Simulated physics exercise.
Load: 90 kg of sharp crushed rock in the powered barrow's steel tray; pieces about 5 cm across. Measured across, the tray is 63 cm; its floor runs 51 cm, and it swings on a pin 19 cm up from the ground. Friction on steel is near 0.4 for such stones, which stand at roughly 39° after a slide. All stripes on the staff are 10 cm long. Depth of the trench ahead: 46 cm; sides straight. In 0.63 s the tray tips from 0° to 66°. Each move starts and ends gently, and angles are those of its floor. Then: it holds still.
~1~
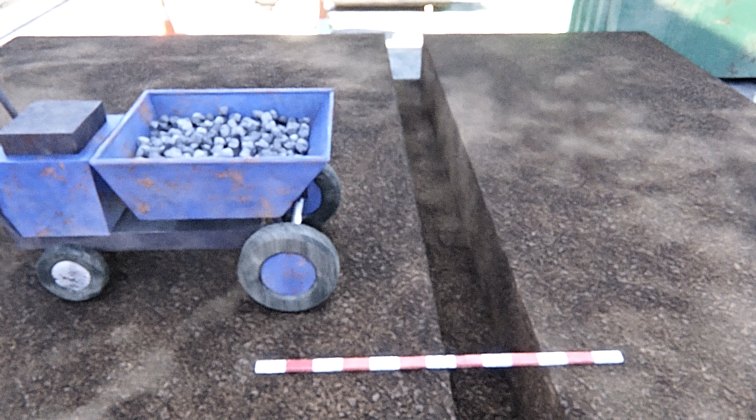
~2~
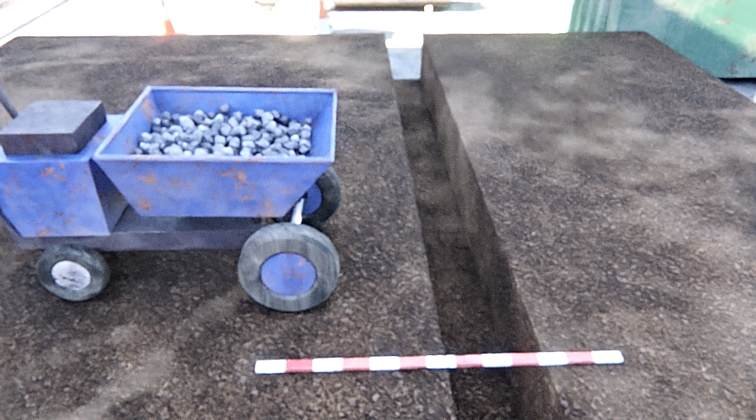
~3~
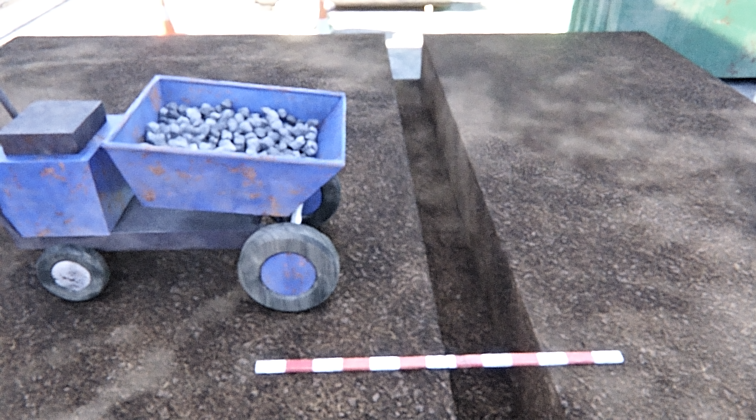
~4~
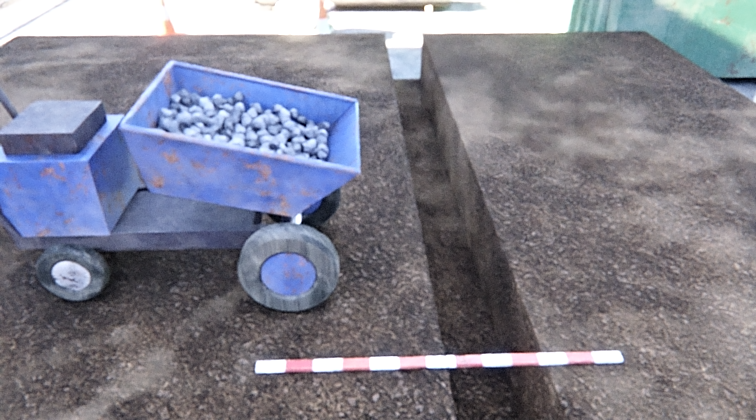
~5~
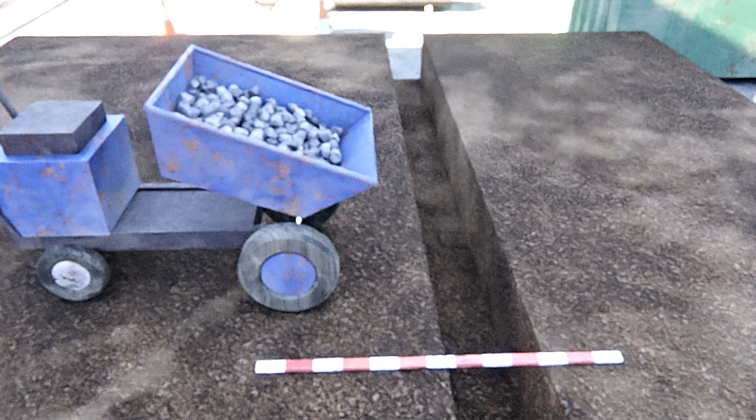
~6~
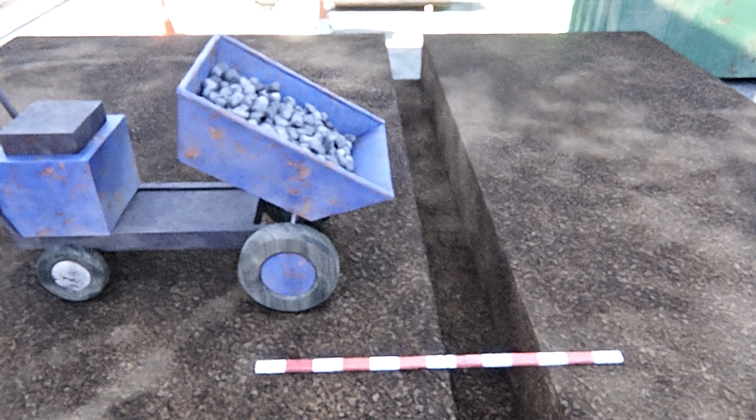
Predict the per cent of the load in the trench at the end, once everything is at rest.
Near 60 per cent.
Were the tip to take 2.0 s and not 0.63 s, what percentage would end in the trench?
I'd put it at some 50 in a hundred.
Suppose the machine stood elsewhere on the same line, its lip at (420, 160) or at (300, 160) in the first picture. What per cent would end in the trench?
Estimates: 20 % then 50 %.
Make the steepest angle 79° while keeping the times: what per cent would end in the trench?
Then close to 100 per cent.
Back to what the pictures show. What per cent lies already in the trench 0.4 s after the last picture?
By then, around 10 percent.
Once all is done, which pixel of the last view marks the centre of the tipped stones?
(468, 327).
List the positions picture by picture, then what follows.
The first frame shows lip at (328, 159), floor tilted 0°, highest stones at (237, 130).
The second frame shows lip at (332, 161), floor tilted 2°, highest stones at (214, 127).
In the third frame, the tray is at 6°, its lip at (343, 165); the top of the load is at (192, 119).
In the fourth frame, the tray is at 13°, its lip at (359, 172); the top of the load is at (189, 106).
The fifth frame shows lip at (377, 183), floor tilted 21°, highest stones at (196, 94).
The sixth frame shows lip at (393, 197), floor tilted 31°, highest stones at (216, 82).
Then, 0.2 s after the last picture the floor is at 55°, 100 % in the tray; the foremost stones are at (381, 192).
Then, 0.4 s after the last picture the floor is at 66°, 89 % in the tray, 1 % short of the trench, 9 % in the trench; the foremost stones are at (468, 239).
Then, 0.8 s after the last picture the floor is at 66°, 52 % in the tray, 1 % short of the trench, 45 % in the trench, 1 % past the trench; the foremost stones are at (528, 225).
Then, 2.7 s after the last picture the floor is at 66°, 38 % in the tray, 60 % in the trench, 1 % past the trench; the foremost stones are at (553, 224).
